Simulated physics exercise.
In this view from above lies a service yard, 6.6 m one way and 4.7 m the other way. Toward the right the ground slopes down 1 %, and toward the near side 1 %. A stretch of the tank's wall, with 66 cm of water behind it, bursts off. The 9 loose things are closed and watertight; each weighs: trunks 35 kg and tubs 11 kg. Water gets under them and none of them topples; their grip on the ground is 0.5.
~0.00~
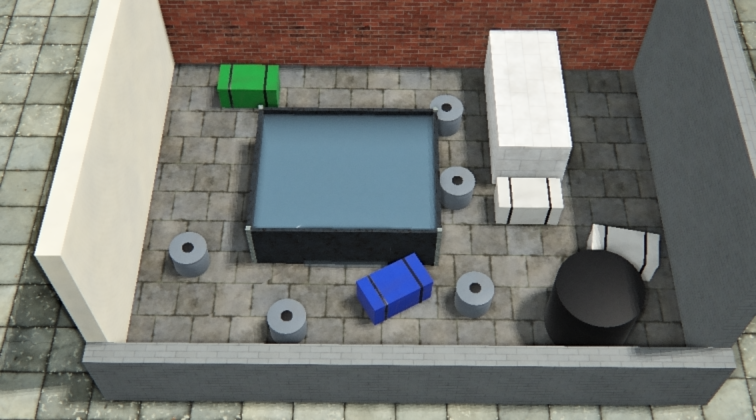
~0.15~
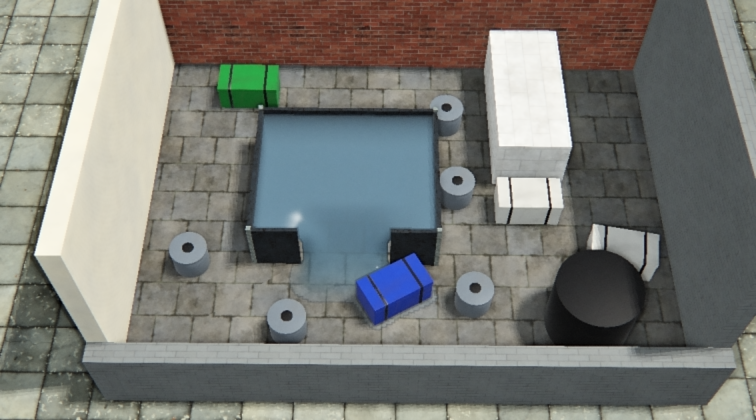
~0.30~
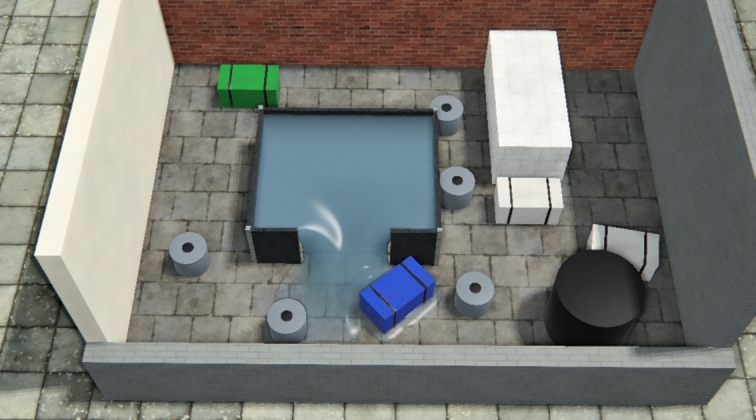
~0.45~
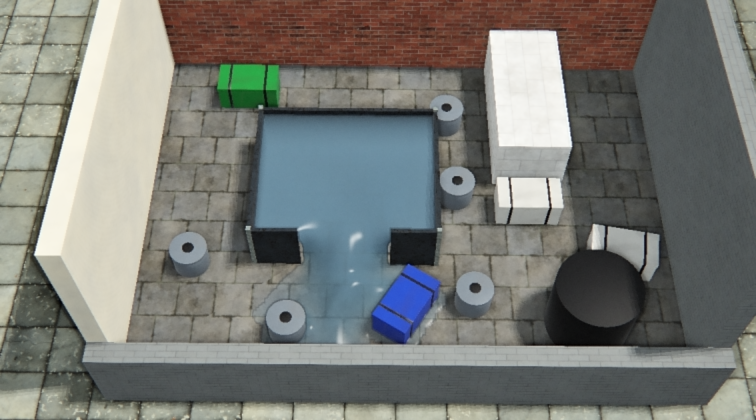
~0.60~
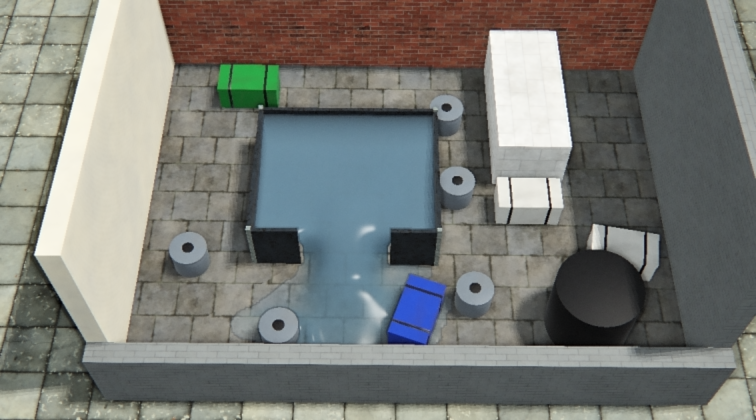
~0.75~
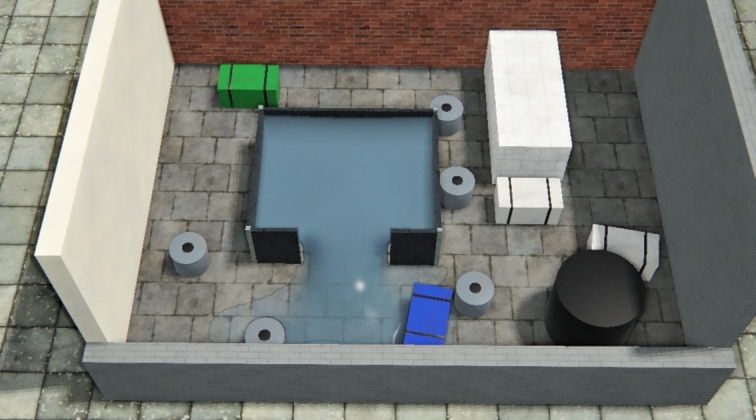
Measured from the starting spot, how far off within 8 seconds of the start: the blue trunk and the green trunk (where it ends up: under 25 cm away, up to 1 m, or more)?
Result: Blue trunk: Well off its start, green trunk: Well off its start.
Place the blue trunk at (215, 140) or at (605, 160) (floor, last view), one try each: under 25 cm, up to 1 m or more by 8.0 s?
In that order: It ends far away; it is nudged along.
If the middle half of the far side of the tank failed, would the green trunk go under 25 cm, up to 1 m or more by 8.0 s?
The green trunk simply gets swept away.
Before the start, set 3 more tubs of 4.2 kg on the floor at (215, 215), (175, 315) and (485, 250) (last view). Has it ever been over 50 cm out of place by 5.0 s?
Respectively: Greater, greater, greater.
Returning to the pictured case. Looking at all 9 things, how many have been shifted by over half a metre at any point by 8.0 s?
8.
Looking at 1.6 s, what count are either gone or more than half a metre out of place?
By my reckoning, 3.
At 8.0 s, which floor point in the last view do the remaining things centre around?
Somewhere near (467, 128).
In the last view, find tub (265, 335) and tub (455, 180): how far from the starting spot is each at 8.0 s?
Lab note - net shifts in turn: 300 cm; 200 cm.
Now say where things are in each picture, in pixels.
The first frame shows the blue trunk at (395, 281) rests on the ground; the green trunk at (248, 77), on the bottom; water covers 4.0 m2; 0 of 9 have shifted.
The second frame shows the blue trunk at (395, 281) rests on the ground; the green trunk at (248, 77), on the bottom; 4.6 m2 under water; 0 of 9 have shifted.
The third frame shows the blue trunk at (398, 287), on the bottom, 8 cm from its start; the green trunk at (248, 77), on the bottom; water covers 5.1 m2; 1 of 9 have shifted.
The fourth frame shows the blue trunk at (406, 298), on the bottom, 26 cm from its start; the green trunk at (248, 77) rests on the ground; 5.7 m2 under water; 1 of 9 have shifted.
The fifth frame shows the blue trunk at (417, 308), on the bottom, 44 cm from its start; the green trunk at (248, 77) rests on the ground; 6.2 m2 under water; 2 of 9 have shifted.
The sixth frame shows the blue trunk at (428, 316) rests on the ground, 59 cm from its start; the green trunk at (248, 77), on the bottom; 6.8 m2 under water; 2 of 9 have shifted.
After 1.6 s the blue trunk is near (507, 290), 1.3 m from its start, aground; the green trunk is near (248, 77), 0.0 m from its start, aground; 0 afloat.
After 3.6 s the blue trunk is near (576, 207), 2.5 m from its start, aground; the green trunk is near (248, 76), 0.0 m from its start, aground; 3 afloat.
After 5.6 s the blue trunk is near (600, 159), 3.2 m from its start, aground; the green trunk is near (302, 59), 0.8 m from its start, aground; 3 afloat.
After 8.0 s the blue trunk is near (600, 139), 3.5 m from its start, aground; the green trunk is near (408, 81), 2.2 m from its start, afloat; 7 afloat.
